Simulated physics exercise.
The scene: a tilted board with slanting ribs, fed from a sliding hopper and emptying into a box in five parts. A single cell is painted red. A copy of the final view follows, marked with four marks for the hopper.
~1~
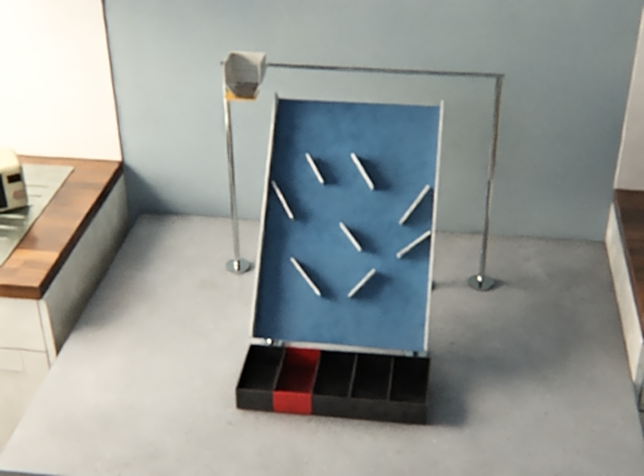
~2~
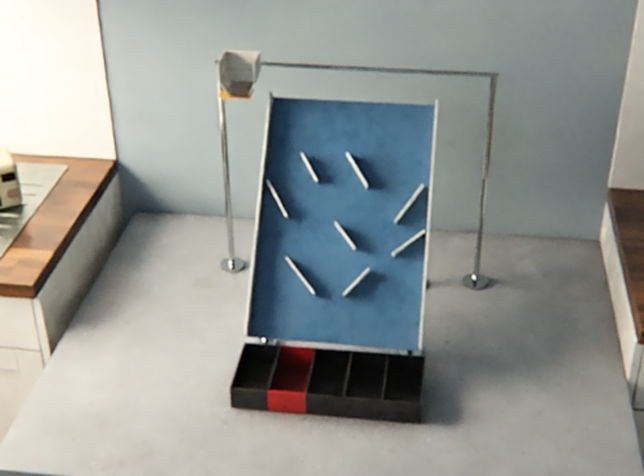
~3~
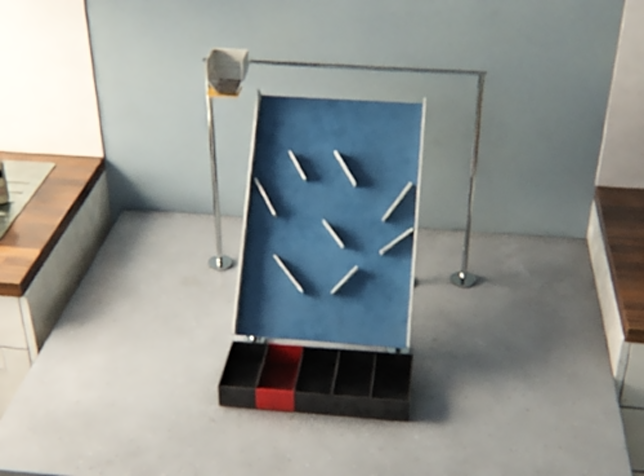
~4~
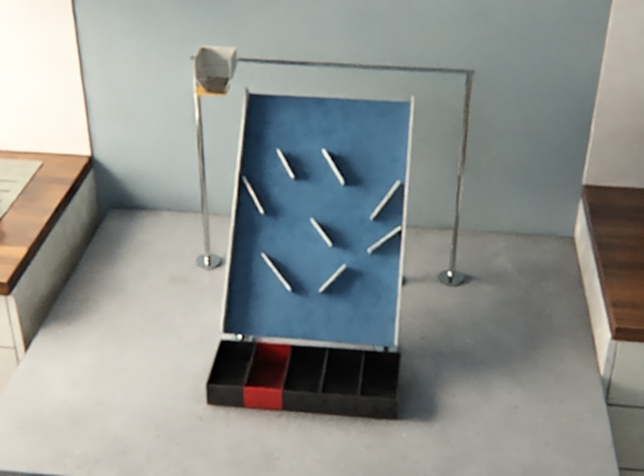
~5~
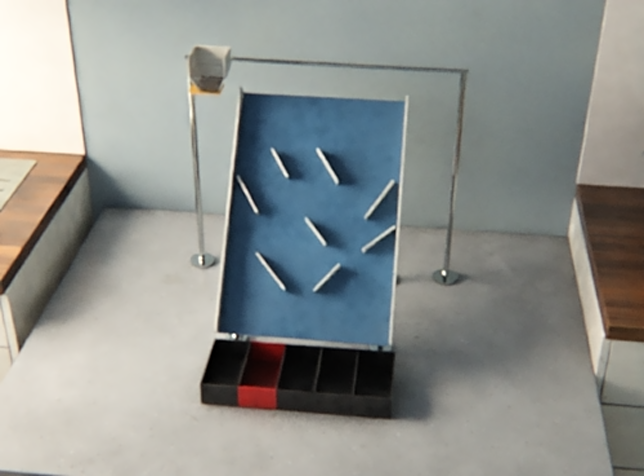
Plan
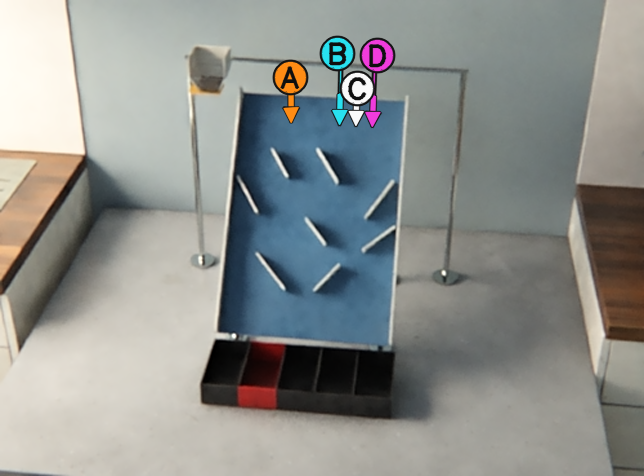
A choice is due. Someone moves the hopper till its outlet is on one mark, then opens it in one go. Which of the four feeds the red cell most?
Go for D.
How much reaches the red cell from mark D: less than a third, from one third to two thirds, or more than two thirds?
Mark D gives from one third to two thirds.
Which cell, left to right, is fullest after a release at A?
The third from the left.
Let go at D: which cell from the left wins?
It is the second one.
On the marked copy, mark A meets the board at (291, 117); mark B meets the board at (339, 119); mark C meets the board at (356, 120); mark D meets the board at (372, 121).
For mark A, a small part in the red cell, most in other cells, a small part outside the box.
For mark B, a small part in the red cell, about two thirds in other cells, about a quarter outside the box.
For mark C, about a quarter in the red cell, about two thirds in other cells, a small part outside the box.
For mark D, about half in the red cell, about a third in other cells, a small part outside the box.
